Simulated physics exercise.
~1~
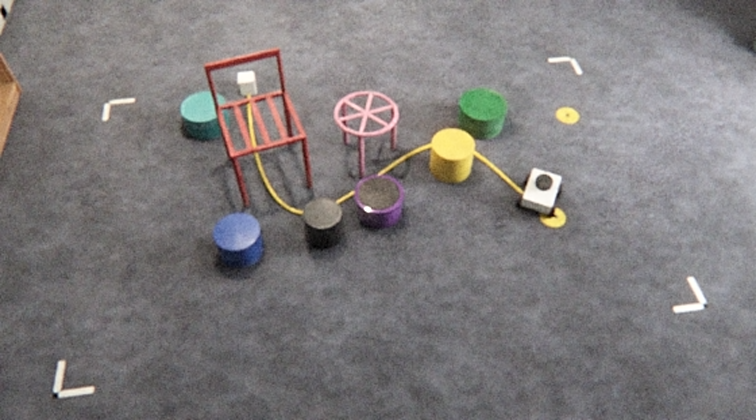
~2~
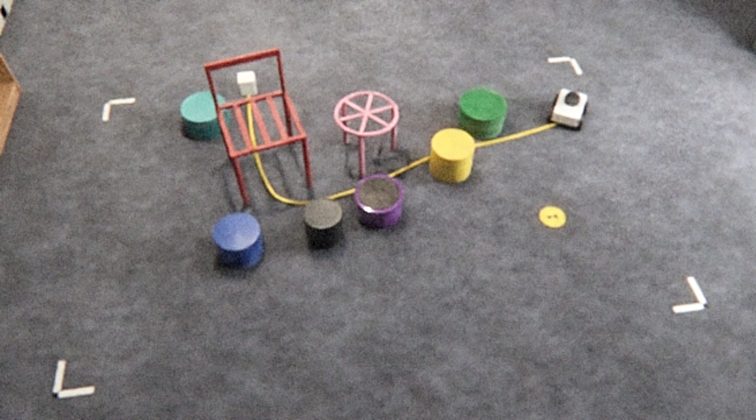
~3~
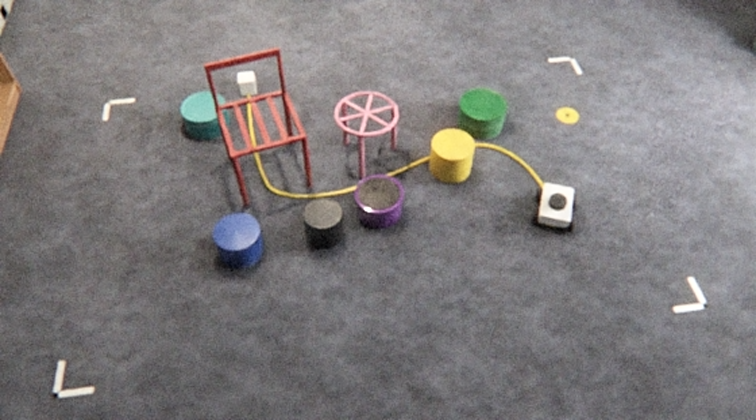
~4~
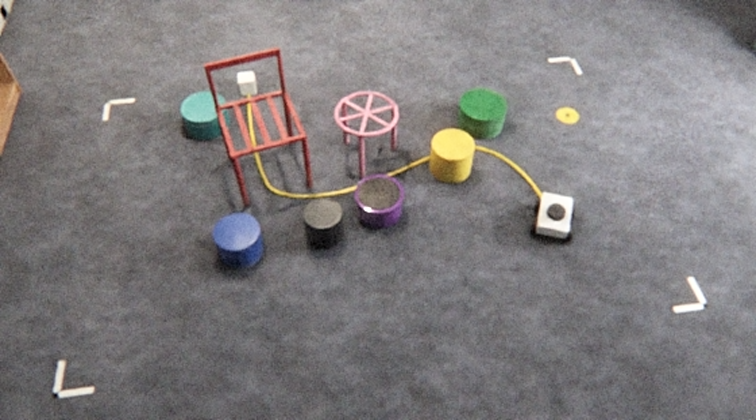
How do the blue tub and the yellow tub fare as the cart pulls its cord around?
The blue tub stays where it is, and the yellow tub hardly stirs.
